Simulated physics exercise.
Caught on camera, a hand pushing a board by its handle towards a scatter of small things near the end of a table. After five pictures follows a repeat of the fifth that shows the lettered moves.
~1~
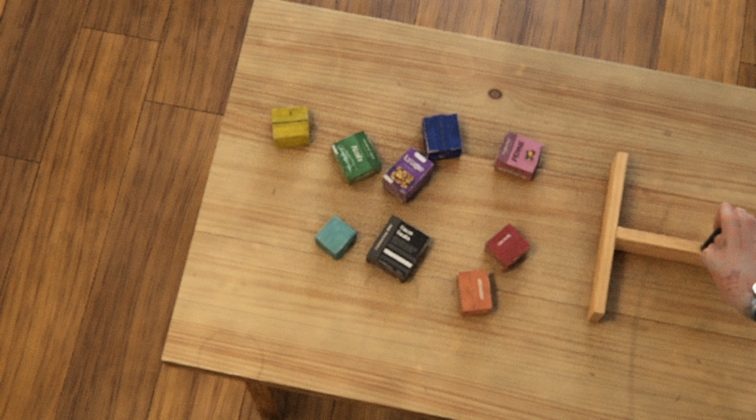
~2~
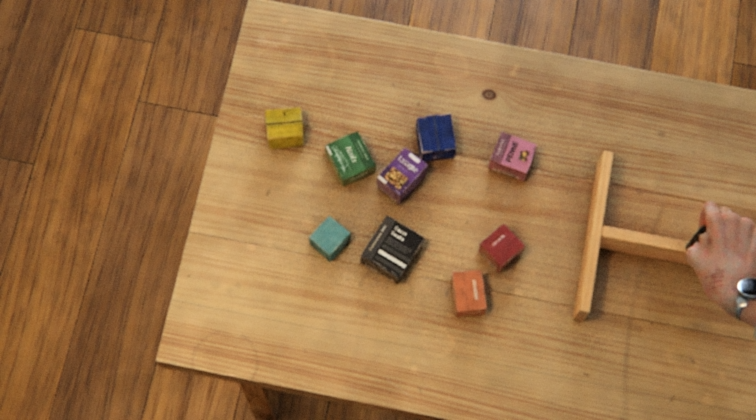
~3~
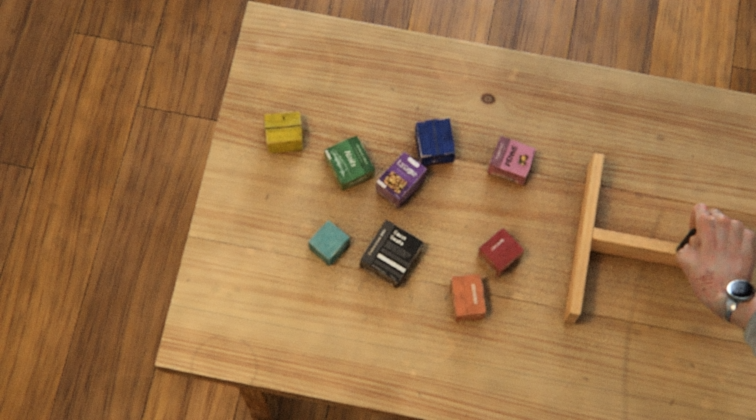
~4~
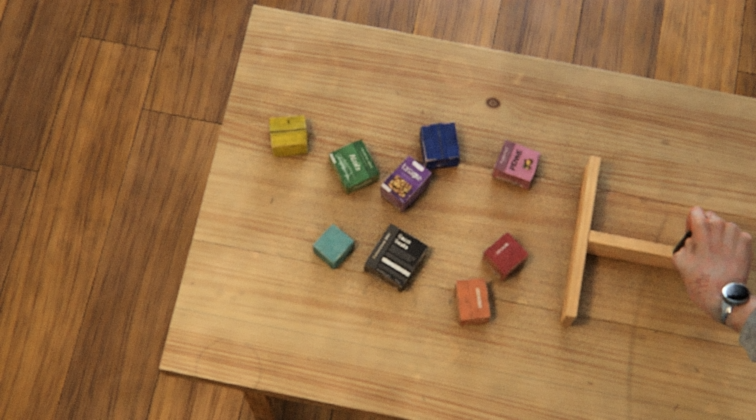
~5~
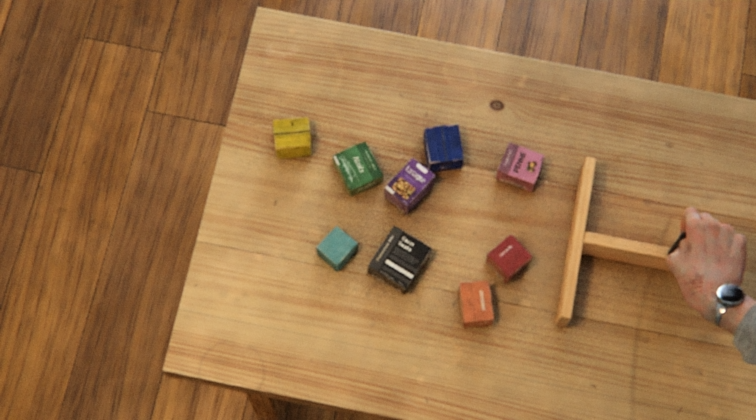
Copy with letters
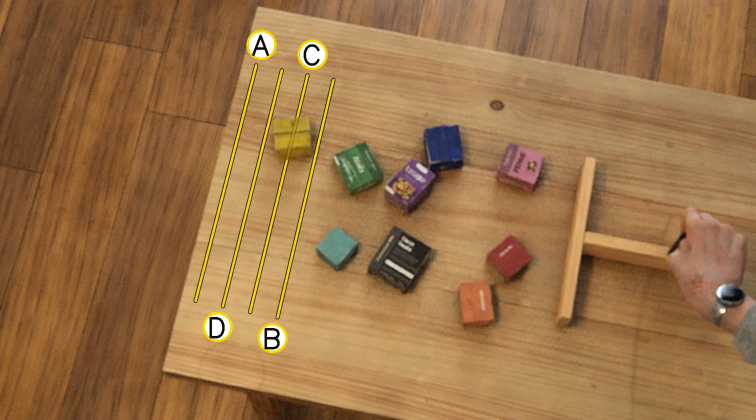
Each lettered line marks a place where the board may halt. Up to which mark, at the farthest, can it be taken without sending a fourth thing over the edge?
The farthest such stop is C.
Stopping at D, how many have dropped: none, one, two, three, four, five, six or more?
In all, five.
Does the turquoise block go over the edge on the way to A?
Yes.
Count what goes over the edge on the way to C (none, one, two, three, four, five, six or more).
Two.
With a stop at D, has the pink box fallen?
No.
On the marked copy, A at (227, 179); B at (306, 195); C at (280, 190); D at (253, 185).
With C. Early on, board (473, 215); blue box (423, 140); orange packet (436, 295).
Further on, board (366, 194); yellow box (281, 136); turquoise block (257, 244).
At the end, board (283, 178); yellow box over the edge; turquoise block over the edge; two fallen.
As for the rest, A drops nine; B is within the limit but short; D drops five.
